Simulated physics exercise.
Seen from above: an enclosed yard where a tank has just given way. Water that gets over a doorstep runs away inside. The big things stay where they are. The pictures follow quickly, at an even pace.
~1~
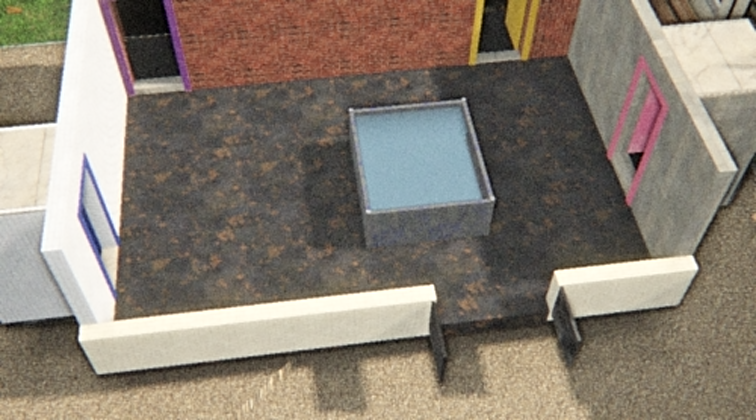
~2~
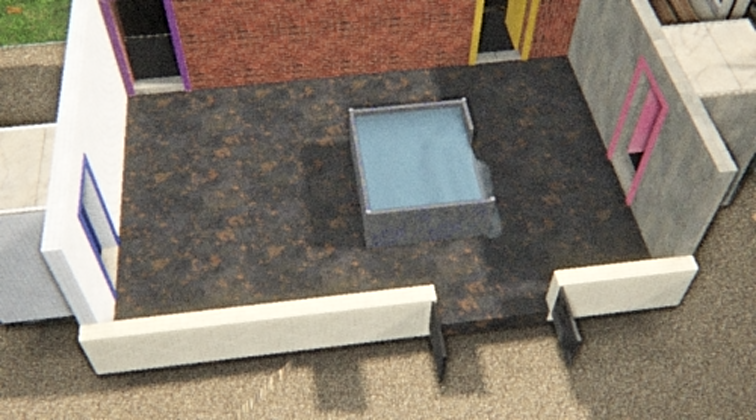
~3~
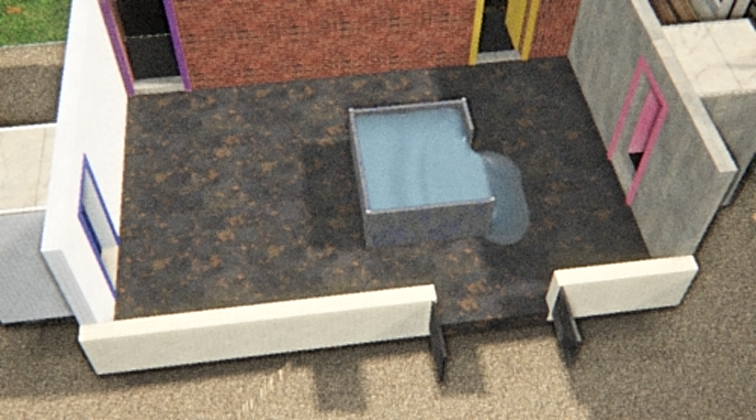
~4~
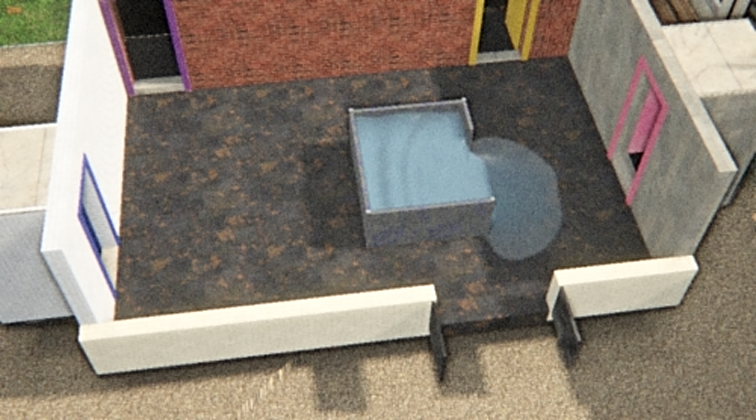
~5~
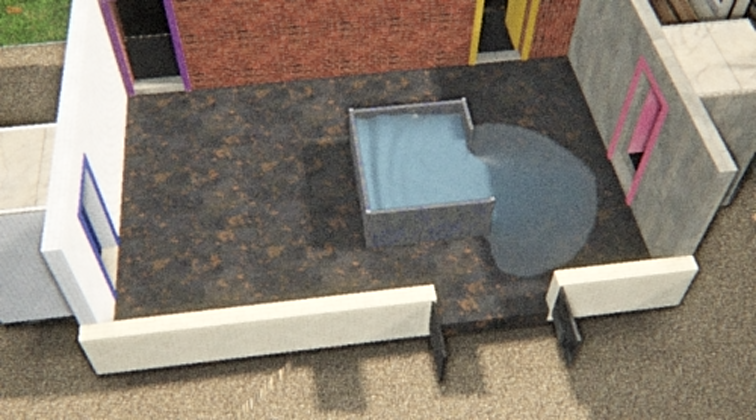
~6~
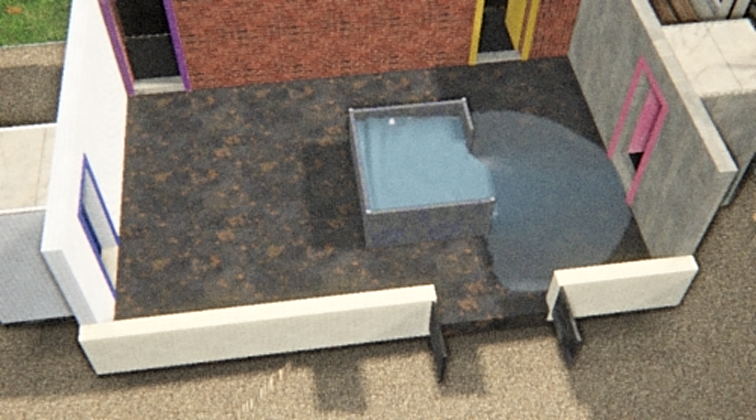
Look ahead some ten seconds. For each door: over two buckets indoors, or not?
One by one: The yellow door floods; the purple door holds within the limit; the pink door floods; the blue door floods.
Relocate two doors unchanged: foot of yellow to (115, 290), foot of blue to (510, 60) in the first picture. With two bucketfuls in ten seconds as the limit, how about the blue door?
Then: Blue door passes that mark.
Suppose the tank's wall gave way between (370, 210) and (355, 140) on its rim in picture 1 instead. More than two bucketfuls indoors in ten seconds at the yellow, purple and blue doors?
In short: The yellow one holds, the purple one floods, the blue one goes over.
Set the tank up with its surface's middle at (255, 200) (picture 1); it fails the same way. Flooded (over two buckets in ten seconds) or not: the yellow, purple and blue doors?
The yellow door takes more; the purple door stays under; the blue door lets less in.
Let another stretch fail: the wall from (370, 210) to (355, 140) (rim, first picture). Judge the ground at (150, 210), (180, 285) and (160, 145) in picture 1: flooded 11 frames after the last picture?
As listed: Awash, wet, covered.
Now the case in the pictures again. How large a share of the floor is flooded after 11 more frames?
Roughly 25 per cent.
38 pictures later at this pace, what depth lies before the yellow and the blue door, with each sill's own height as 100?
Near 410 and 70 in a hundred.
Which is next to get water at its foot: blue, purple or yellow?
It is the yellow one.
A moment on, water covers 25 % of the floor; the yellow door not reached, the purple door not reached, the pink door far over two buckets in, the blue door not reached.
Next, water covers 25 % of the floor; the yellow door not reached, the purple door not reached, the pink door far over two buckets in, the blue door not reached.
Then, water covers 40 % of the floor; the yellow door over two buckets in, the purple door not reached, the pink door far over two buckets in, the blue door not reached.
Later, water covers 75 % of the floor; the yellow door far over two buckets in, the purple door not reached, the pink door far over two buckets in, the blue door wet at the sill, nothing in.
In the end, water covers 95 % of the floor; the yellow door far over two buckets in, the purple door wet at the sill, nothing in, the pink door far over two buckets in, the blue door over two buckets in.
